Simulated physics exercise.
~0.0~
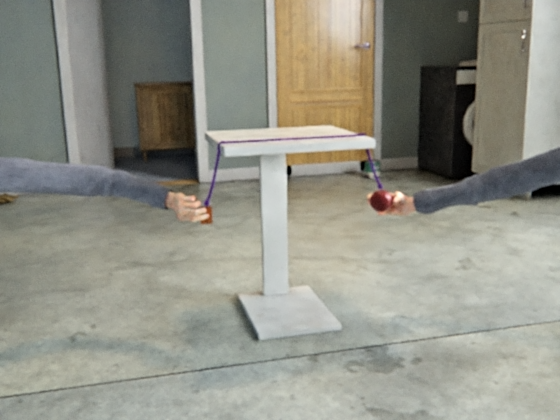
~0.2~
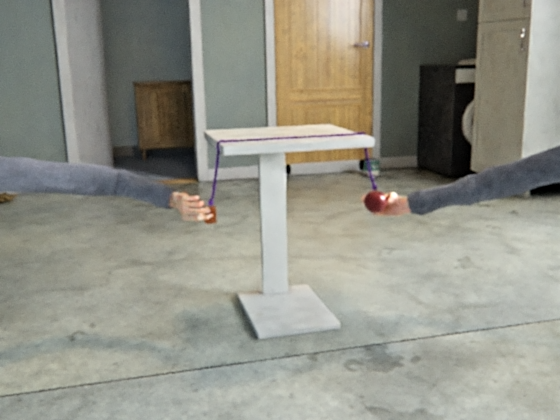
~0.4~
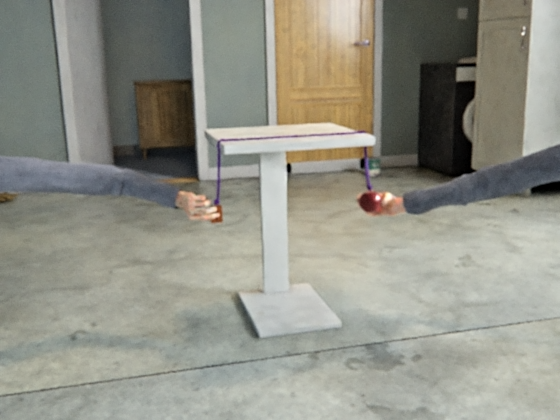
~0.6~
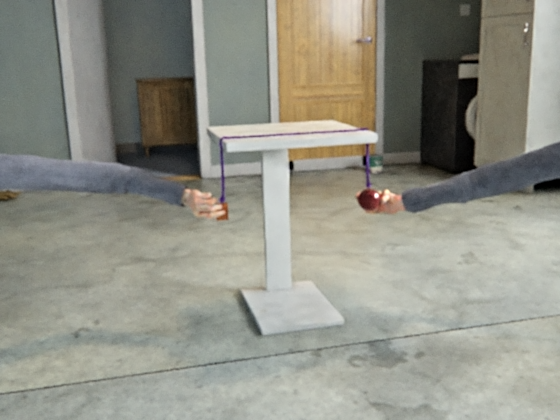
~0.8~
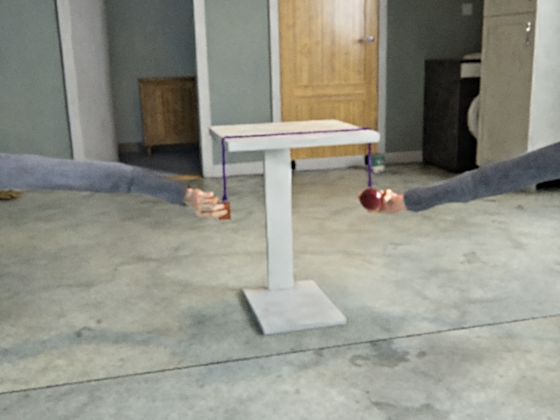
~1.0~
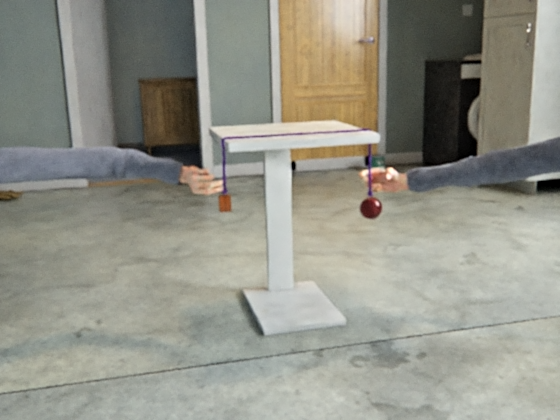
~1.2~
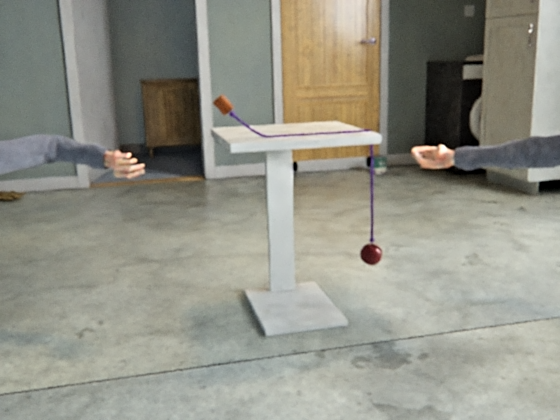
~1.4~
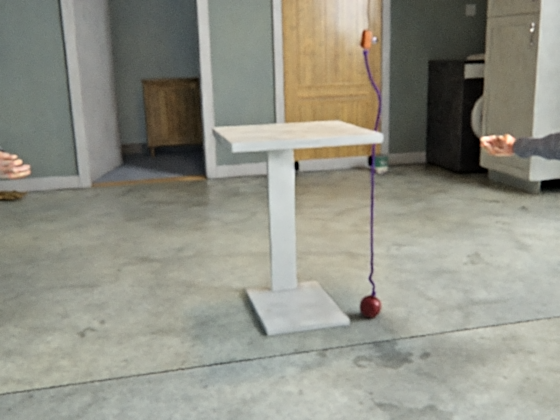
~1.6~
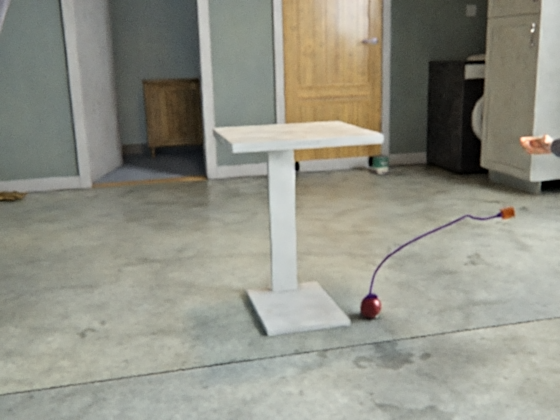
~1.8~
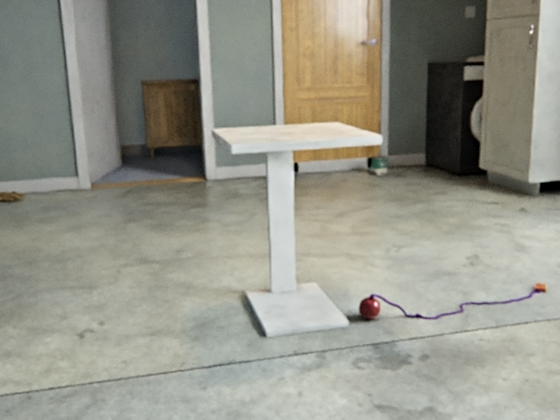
A purple cord lies across the top of a pale plant stand, with a small orange box hanging on the left and a dark red apple on the right, each held by a hand. The stand is seen from the front, on a grey concrete floor before a wooden door, in a slightly swaying view. The hands steady both loads, then let go and draw back. The apple drops to the floor, pulling the cord rightward as the box flies up and over the top. The box falls farther right, and both loads end on the floor, joined by the loose cord.
